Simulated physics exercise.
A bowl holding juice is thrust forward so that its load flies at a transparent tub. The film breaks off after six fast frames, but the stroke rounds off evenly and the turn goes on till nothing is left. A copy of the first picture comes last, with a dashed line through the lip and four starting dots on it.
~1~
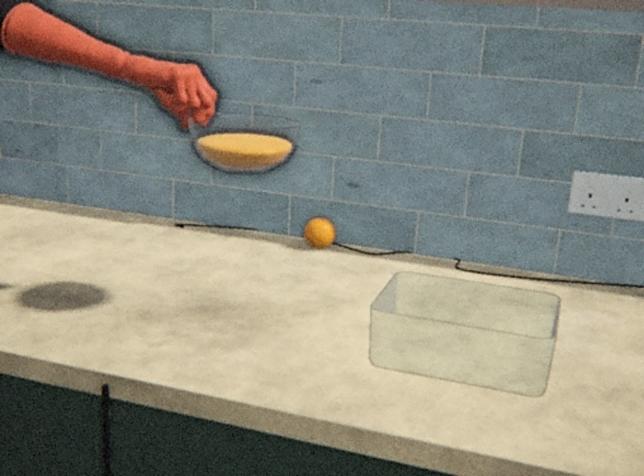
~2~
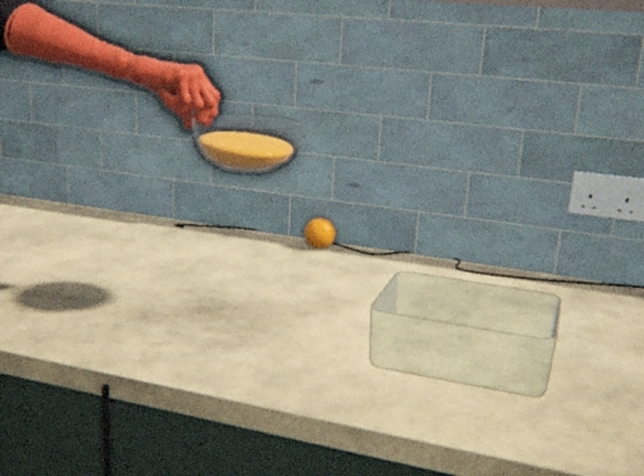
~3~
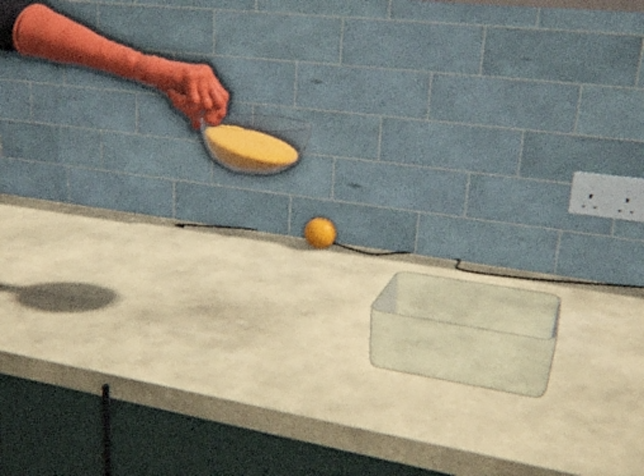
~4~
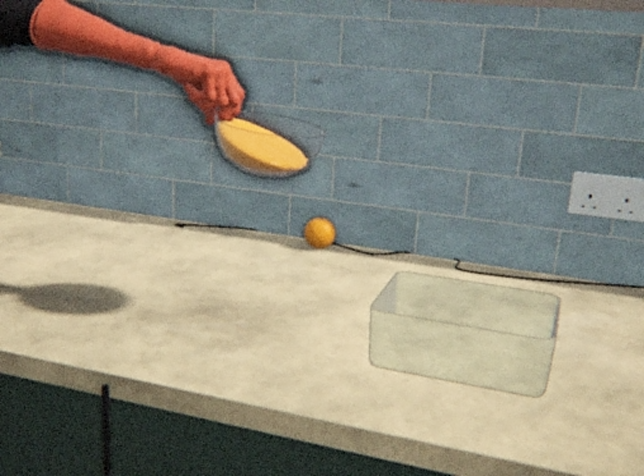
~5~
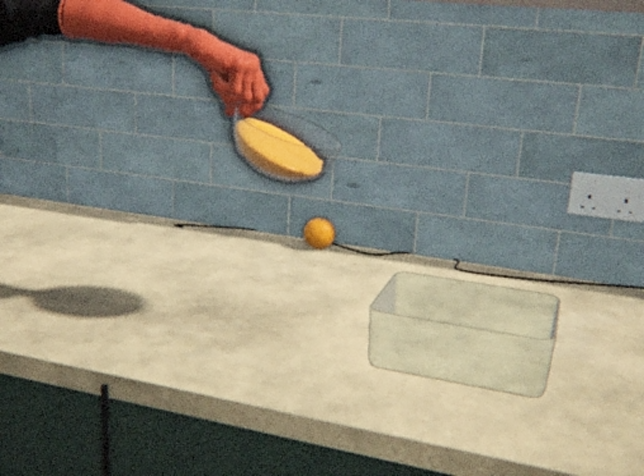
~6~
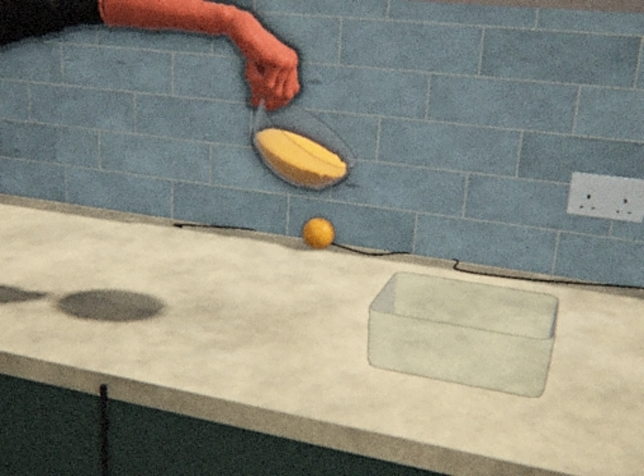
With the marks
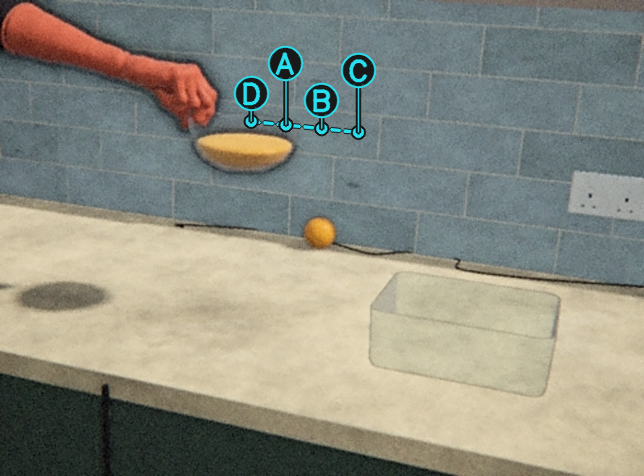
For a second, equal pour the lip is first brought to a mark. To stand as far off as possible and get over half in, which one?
It is D.
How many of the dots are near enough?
All four.
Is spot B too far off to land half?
No, that is safe.
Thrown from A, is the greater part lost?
No, that is safe.
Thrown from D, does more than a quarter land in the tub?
Yes.
On the marked copy, A at (285, 125); B at (321, 128); C at (358, 132); D at (251, 121).
For spot A, about 73 % lands in the tub, 8 % falls short and 19 % goes beside or beyond.
For spot B, about 77 % lands in the tub, 7 % falls short and 17 % goes beside or beyond.
For spot C, about 79 % lands in the tub, 9 % falls short and 11 % goes beside or beyond.
For spot D, about 61 % lands in the tub, 25 % falls short and 14 % goes beside or beyond.
